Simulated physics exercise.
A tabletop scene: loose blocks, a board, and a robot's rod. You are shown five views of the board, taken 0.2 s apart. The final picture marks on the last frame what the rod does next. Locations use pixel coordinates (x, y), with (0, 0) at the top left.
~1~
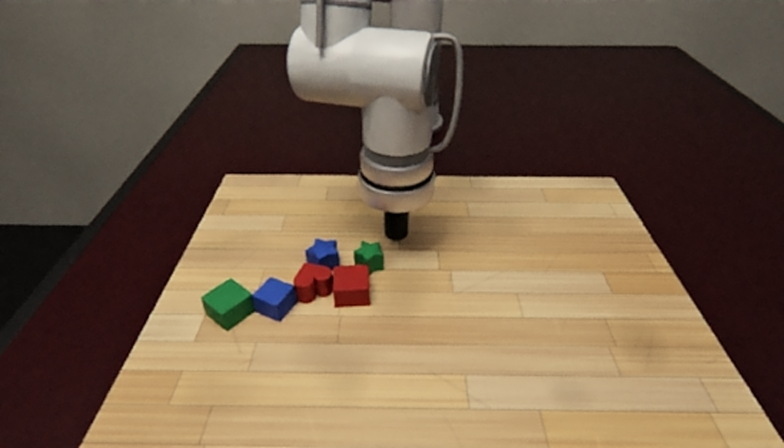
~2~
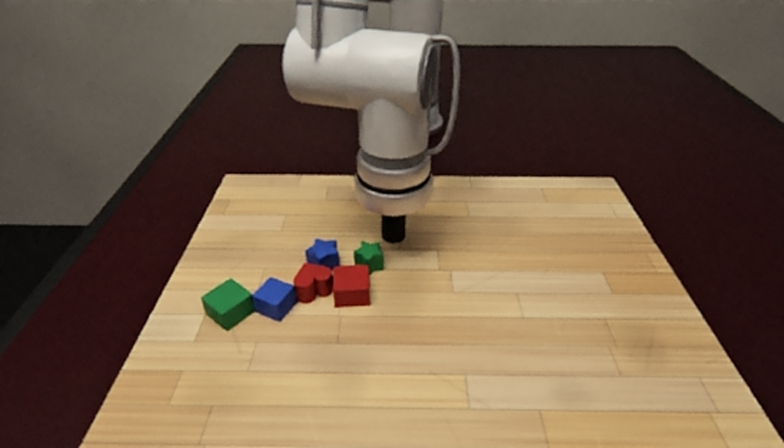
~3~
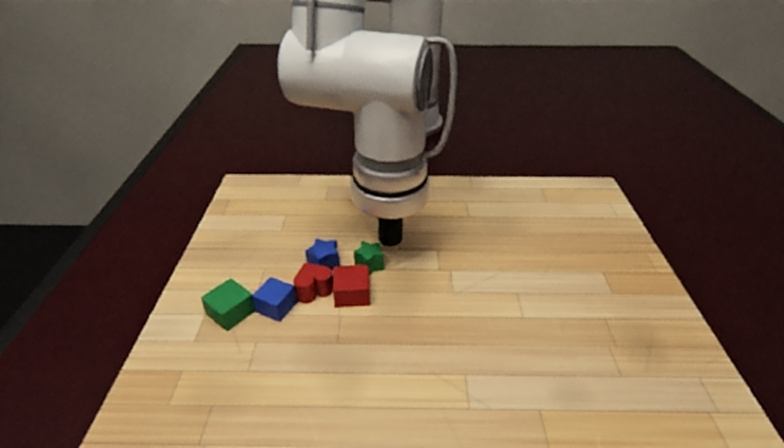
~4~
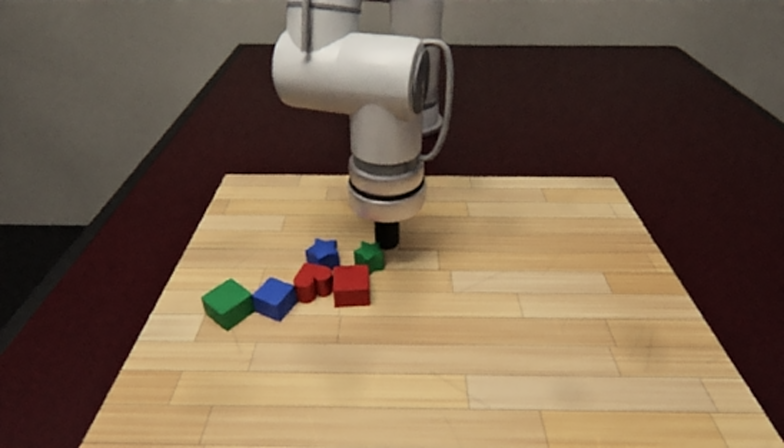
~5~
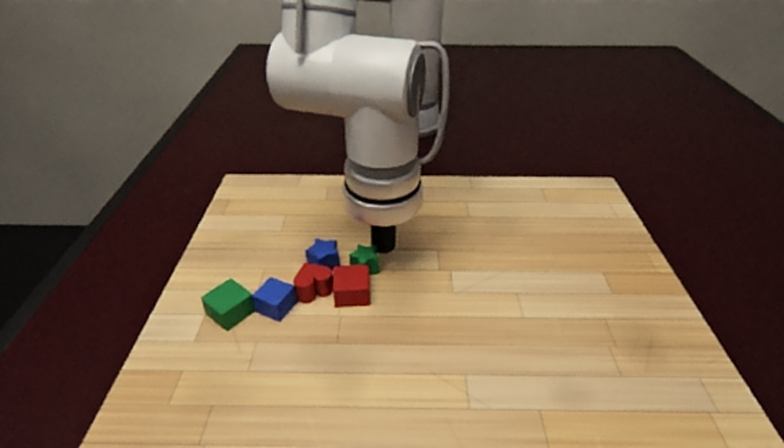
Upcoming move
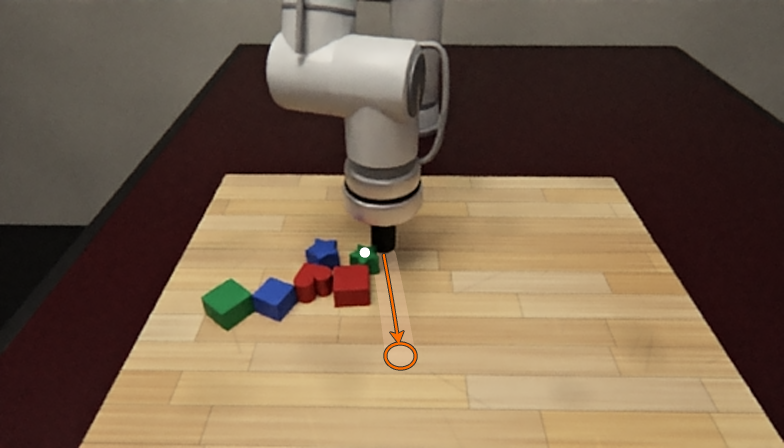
We see a robot arm over a wooden table with six red, blue and green blocks; its black rod moves slightly left and toward the viewer, then nudges the green star-shaped block a tiny bit left.
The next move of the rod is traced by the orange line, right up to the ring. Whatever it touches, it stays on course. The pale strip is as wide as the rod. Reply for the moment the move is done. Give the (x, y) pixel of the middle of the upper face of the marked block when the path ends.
It should be at (365, 268) by then.
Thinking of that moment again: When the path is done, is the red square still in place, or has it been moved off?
In the end it has been moved.
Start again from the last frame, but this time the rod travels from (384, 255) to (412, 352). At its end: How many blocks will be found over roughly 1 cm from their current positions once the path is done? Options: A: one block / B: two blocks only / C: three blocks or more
It's B.
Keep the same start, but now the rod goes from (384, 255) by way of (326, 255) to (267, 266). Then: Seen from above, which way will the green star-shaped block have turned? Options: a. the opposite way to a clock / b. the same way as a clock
Option a.
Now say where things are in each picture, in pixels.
The first frame shows lower end of the rod (396, 233), tops of blocks, blue star-shaped block (323, 248), red square (351, 277), green star-shaped block (369, 249).
The second frame shows rod (394, 236), blocks as before.
The third frame shows rod (390, 239), blocks as before.
The fourth frame shows rod (387, 242), blocks as before.
The fifth frame shows rod (384, 246), blue star-shaped block (323, 248), red square (351, 277), green star-shaped block (365, 253).
The drawn path runs from (384, 255) directly to (400, 356); the dot is on the green star-shaped block.
What follows on the original path. One third of the way, rod (389, 275); red square (342, 288), turned 30° clockwise; green star-shaped block (364, 268), turned 80° clockwise.
Two thirds of the way, rod (395, 308); red square (342, 288), turned 35° clockwise; green star-shaped block (365, 268), turned 95° clockwise.
At the end, rod (401, 346); blue star-shaped block not moved; red square (342, 288), turned 35° clockwise; green star-shaped block (365, 268), turned 95° clockwise.
